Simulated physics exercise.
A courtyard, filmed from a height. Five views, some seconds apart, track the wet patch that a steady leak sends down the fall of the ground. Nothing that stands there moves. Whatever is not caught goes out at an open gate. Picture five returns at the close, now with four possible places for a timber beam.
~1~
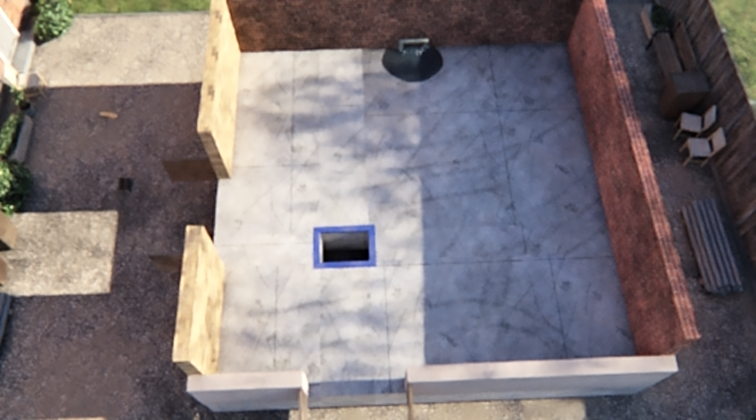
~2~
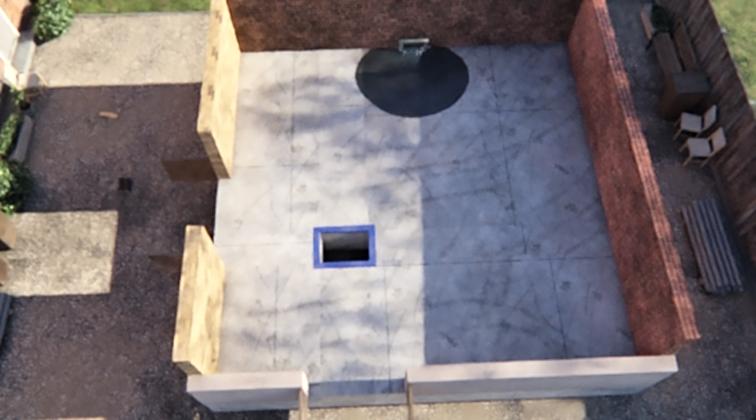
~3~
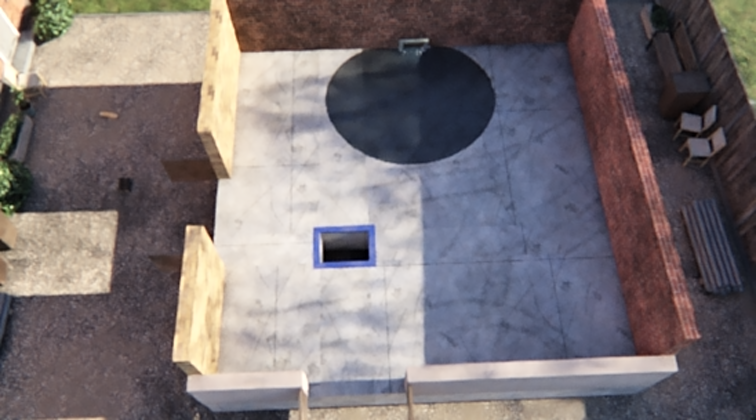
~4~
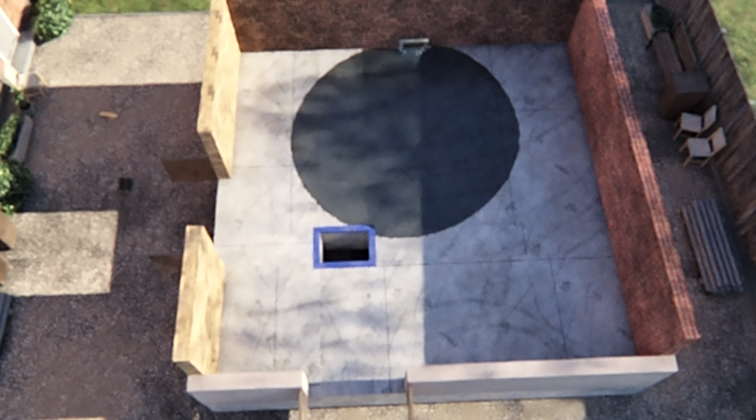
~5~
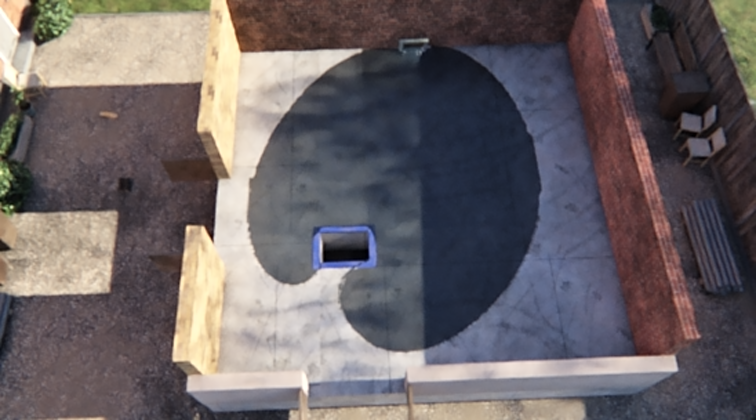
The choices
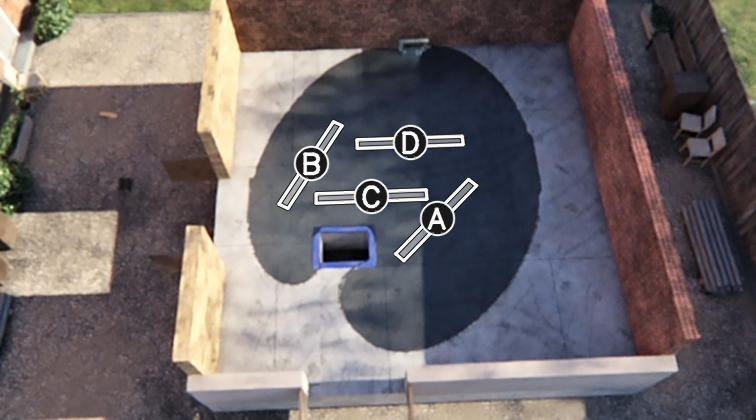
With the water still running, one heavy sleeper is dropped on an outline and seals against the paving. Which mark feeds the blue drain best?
The answer is spot A.
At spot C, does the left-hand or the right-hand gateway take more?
The right one.
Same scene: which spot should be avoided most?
That is spot C.
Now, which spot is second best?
The answer is B.
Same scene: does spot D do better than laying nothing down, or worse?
Worse.
On the marked copy, A from (399, 257) to (472, 182); B from (283, 206) to (337, 123); C from (316, 198) to (426, 194); D from (357, 144) to (462, 140).
With A, about 46 % of the stream goes into the blue drain, about 51 % out by the gates.
With B, about 27 % of the stream goes into the blue drain, about 70 % out by the gates.
With C, next to none of the stream goes into the blue drain, about 95 % out by the gates.
With D, about 9 % of the stream goes into the blue drain, about 89 % out by the gates.
